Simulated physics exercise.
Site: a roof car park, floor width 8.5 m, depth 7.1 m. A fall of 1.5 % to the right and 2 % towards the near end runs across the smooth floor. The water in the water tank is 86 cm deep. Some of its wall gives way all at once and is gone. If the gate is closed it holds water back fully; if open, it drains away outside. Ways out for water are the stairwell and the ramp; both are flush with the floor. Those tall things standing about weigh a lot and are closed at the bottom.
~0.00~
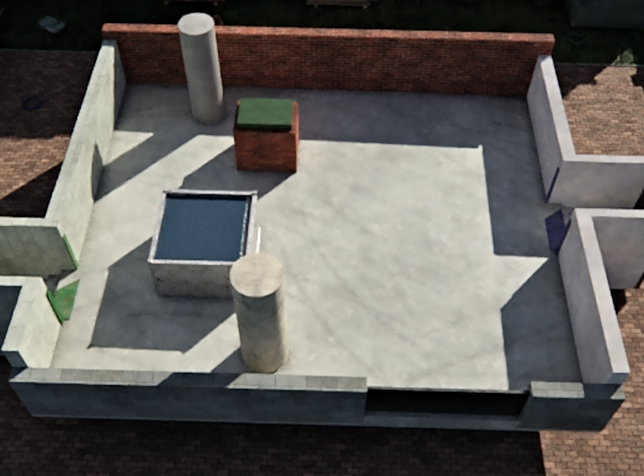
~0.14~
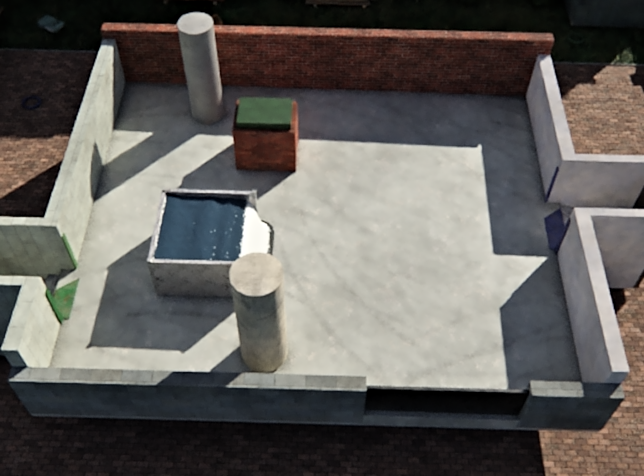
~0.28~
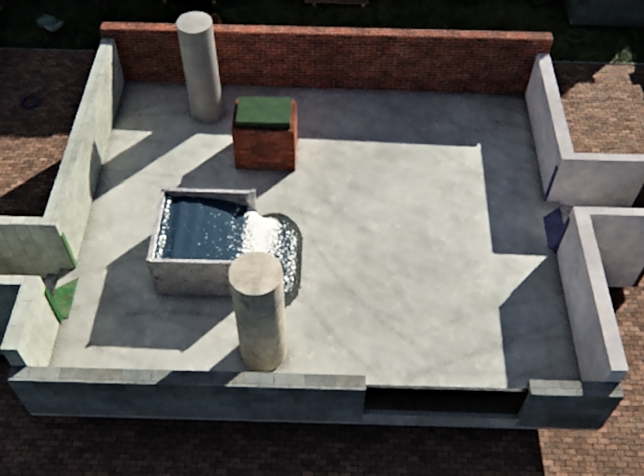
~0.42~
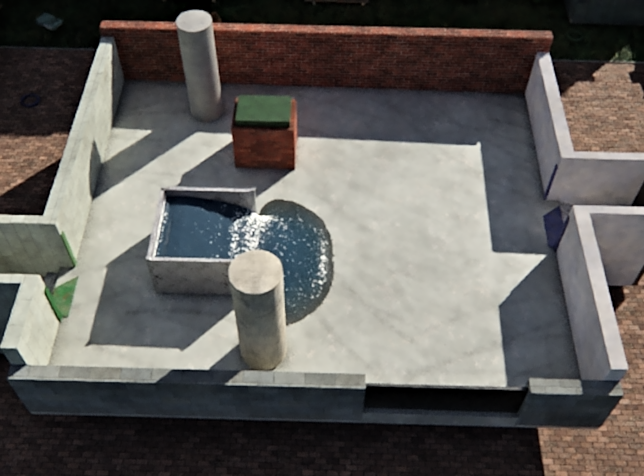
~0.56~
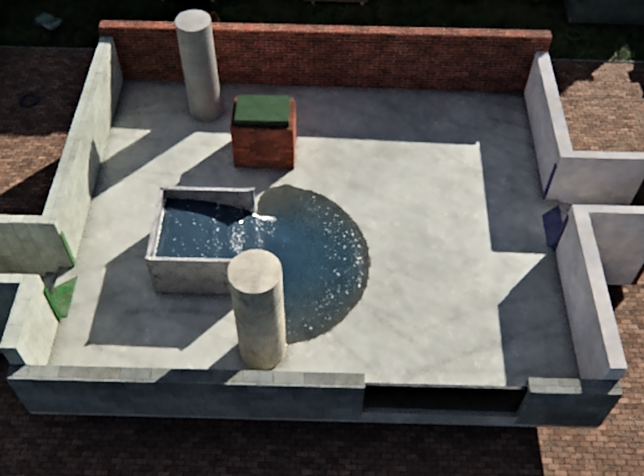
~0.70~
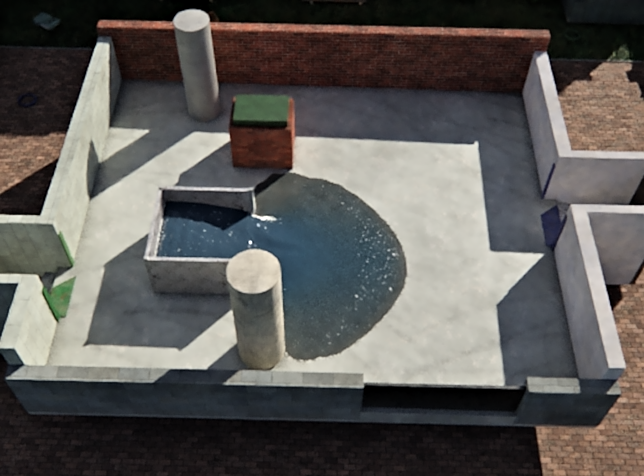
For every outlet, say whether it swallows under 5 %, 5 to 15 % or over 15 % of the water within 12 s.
Within that time: Gateway - not even 5 %, stairwell (marked green) - under 5 %, down ramp (marked blue) - above 15 %.
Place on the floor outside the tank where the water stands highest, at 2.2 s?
Near (583, 404).
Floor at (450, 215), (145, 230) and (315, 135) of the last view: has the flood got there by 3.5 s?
Going through the three points: Awash, then not yet touched, then not yet touched.
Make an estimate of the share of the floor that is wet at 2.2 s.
Roughly 50 % of the floor.
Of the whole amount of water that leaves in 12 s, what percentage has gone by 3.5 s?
40 %.
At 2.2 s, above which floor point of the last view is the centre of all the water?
Around (392, 273) in the last picture.
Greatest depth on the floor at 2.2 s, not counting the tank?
Peak depth: Approx. 51 cm.
After 1.4 s water covers 40 % of the floor and is deepest (26 cm) near (260, 261); gone so far, the gateway 0 %, the stairwell (marked green) 0 %, the down ramp (marked blue) 0 %.
After 2.2 s water covers 50 % of the floor and is deepest (51 cm) near (583, 404); gone so far, the gateway 0 %, the stairwell (marked green) 0 %, the down ramp (marked blue) 3 %.
After 3.5 s water covers 50 % of the floor and is deepest (28 cm) near (514, 402); gone so far, the gateway 0 %, the stairwell (marked green) 0 %, the down ramp (marked blue) 10 %.
After 7.0 s water covers 50 % of the floor and is deepest (12 cm) near (583, 404); gone so far, the gateway 0 %, the stairwell (marked green) 0 %, the down ramp (marked blue) 19 %.
After 12.0 s water covers 55 % of the floor and is deepest (15 cm) near (571, 404); gone so far, the gateway 0 %, the stairwell (marked green) 0 %, the down ramp (marked blue) 27 %.
